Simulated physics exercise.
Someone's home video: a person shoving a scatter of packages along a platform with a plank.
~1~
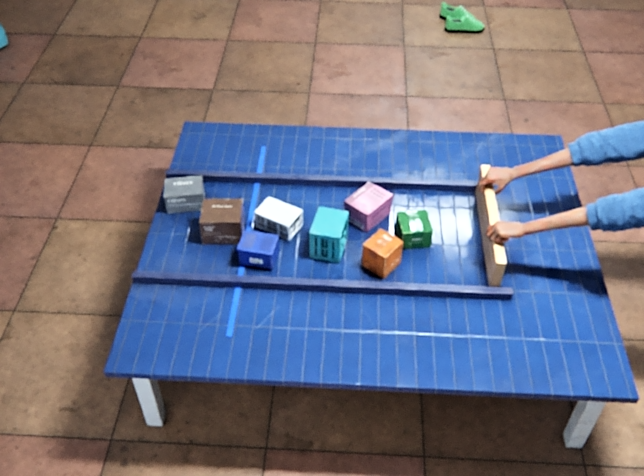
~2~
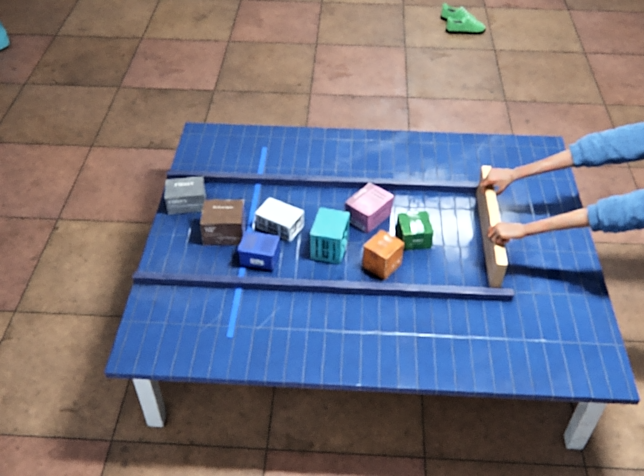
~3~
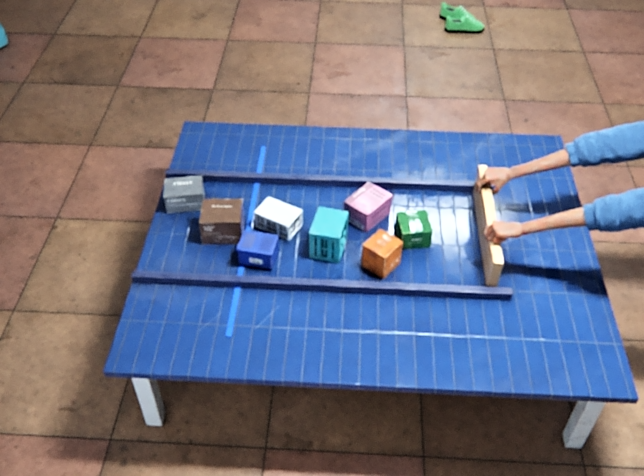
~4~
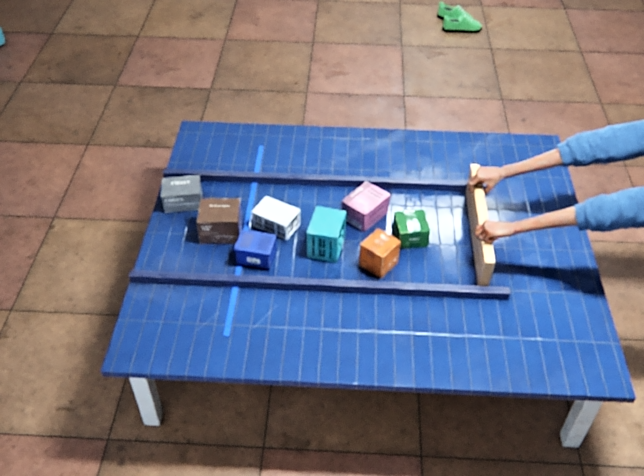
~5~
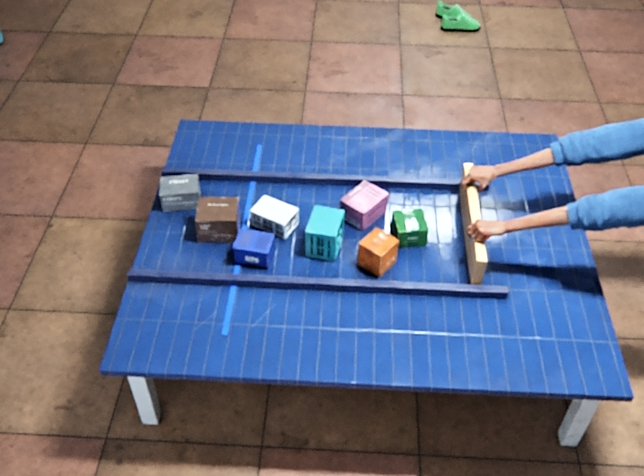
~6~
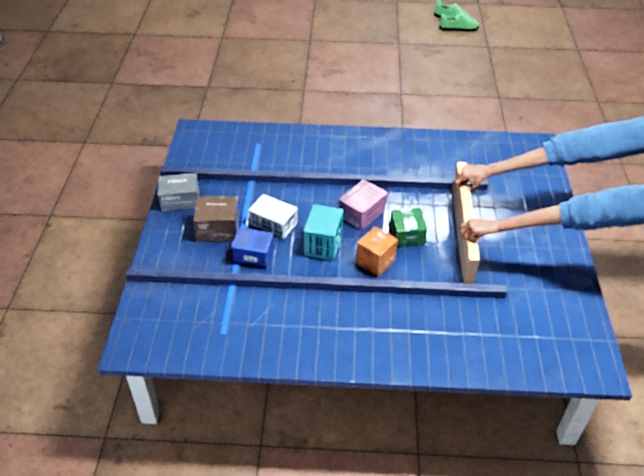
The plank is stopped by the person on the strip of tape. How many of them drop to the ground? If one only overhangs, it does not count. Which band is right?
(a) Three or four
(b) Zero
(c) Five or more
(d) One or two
(b) Zero.
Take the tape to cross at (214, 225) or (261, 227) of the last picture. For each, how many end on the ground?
It would be 3 and 0.
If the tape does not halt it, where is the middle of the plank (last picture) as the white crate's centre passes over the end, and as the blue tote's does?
Roughly (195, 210); for the second one, roughly (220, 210).
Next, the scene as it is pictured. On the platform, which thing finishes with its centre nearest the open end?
Answer: The grey box.
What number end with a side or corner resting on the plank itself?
It's touching 3 at the end.
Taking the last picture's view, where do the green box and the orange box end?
The green box at (227, 220), the orange box at (222, 252).
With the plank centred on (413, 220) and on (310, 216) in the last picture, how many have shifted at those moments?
The first number is 1, the next one 6.
Soon after, none off yet; grey box at rest near (179, 192); brown box at rest near (217, 219); blue tote at rest near (253, 248).
After that, none off yet; grey box at rest near (179, 192); brown box at rest near (217, 219); blue tote displaced a little near (237, 251).
In the end, the number that fall off is zero.
